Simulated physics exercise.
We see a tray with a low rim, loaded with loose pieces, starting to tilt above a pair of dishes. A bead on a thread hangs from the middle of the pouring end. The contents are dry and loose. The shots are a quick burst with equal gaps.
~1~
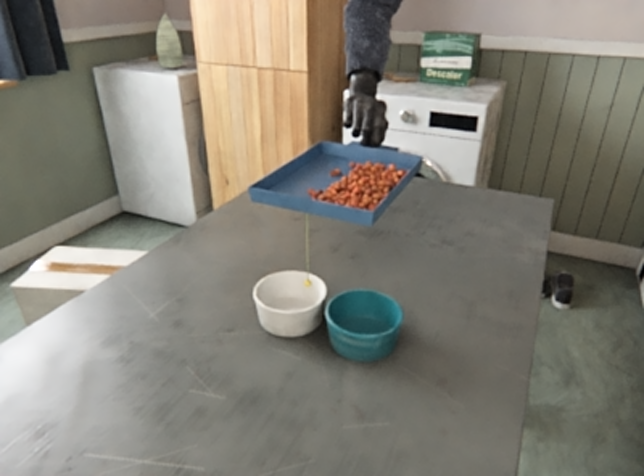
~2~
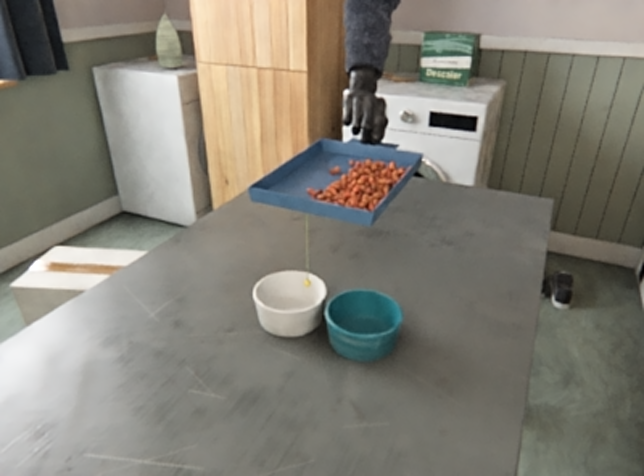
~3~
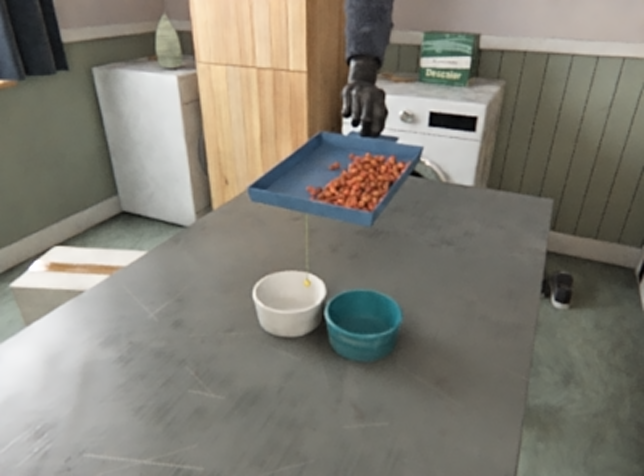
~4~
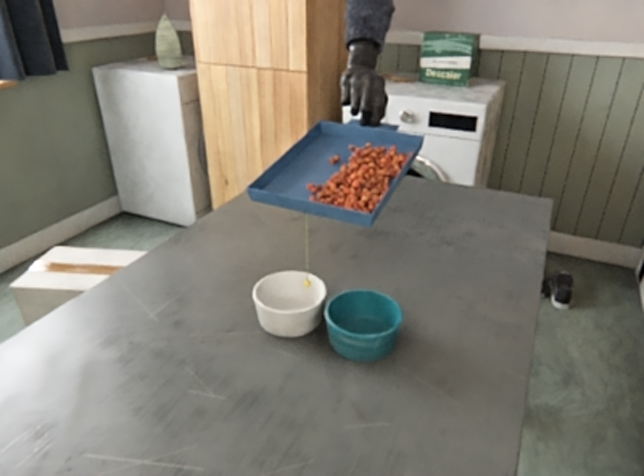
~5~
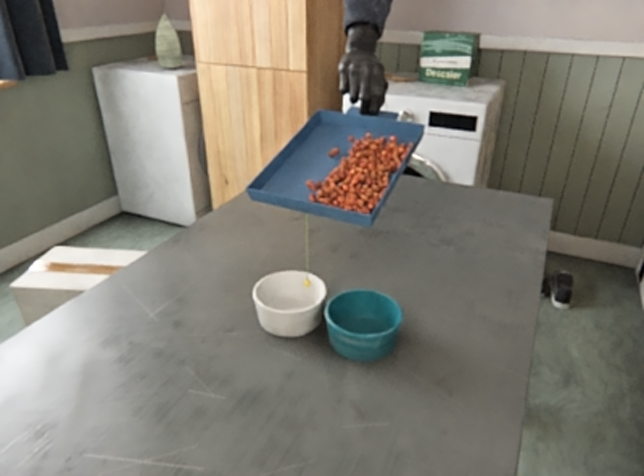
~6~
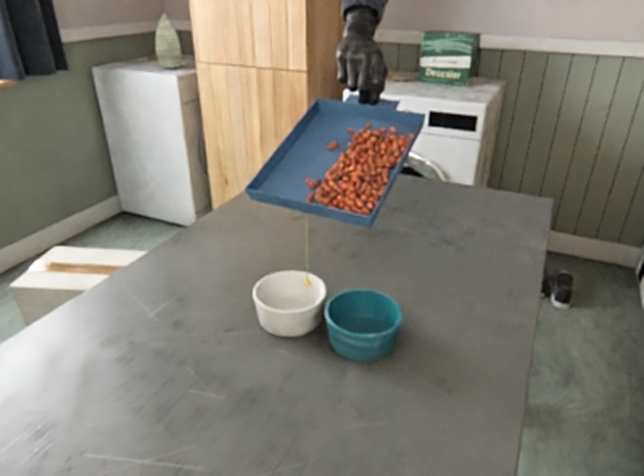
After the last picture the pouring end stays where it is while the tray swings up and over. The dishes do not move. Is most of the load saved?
In the dishes lies only the smaller part of it.
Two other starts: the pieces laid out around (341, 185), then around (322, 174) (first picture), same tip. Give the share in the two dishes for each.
The first gives 20 %, the second 20 %.
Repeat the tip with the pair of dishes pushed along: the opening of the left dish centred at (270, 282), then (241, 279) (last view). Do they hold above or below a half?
First the smaller part, then below a half.
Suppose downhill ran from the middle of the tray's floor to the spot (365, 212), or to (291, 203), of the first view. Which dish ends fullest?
First the right-hand dish, then the left dish.
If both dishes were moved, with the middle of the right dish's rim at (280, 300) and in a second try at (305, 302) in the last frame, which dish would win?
The first try: The right-hand dish. The second: The dish on the right.
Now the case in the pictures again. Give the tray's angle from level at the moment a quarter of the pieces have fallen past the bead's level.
Roughly 110°.
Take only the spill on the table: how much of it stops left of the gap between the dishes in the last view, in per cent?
Roughly 80 in a hundred.
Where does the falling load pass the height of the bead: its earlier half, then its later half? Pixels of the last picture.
First near (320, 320), later near (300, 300).
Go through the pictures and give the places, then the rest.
Corners of the pouring end at (251, 187) and (372, 211), level; middle of the load at (361, 189), clay pellets; left dish at (273, 320); right dish at (350, 345); bead on its thread at (308, 283), in the first picture.
Corners of the pouring end at (250, 187) and (371, 211), level; middle of the load at (361, 188), in the second picture.
Corners of the pouring end at (250, 187) and (371, 212), tipped barely, level across its low end; middle of the load at (360, 185), in the third picture.
Corners of the pouring end at (249, 187) and (370, 213), tipped a little, level across its low end; middle of the load at (360, 181), in the fourth picture.
Corners of the pouring end at (248, 187) and (370, 214), tipped a little, level across its low end; middle of the load at (360, 176), in the fifth picture.
Corners of the pouring end at (247, 187) and (370, 216), tipped clearly, level across its low end; middle of the load at (359, 170); left dish at (273, 320); right dish at (349, 344), in the sixth picture.
Soon, tray tipped steeply; nearly all on the tray; a stray few outside both; a stray few in the air.
A while on, tray tipped past a quarter turn; about two thirds on the tray; a stray few in the left dish; a small part outside both; about a third in the air.
Towards the end, tray tipped past a quarter turn; about a quarter in the right dish; a small part in the left dish; most outside both.
Finally, tray tipped past a quarter turn; about a quarter in the right dish; a small part in the left dish; most outside both.
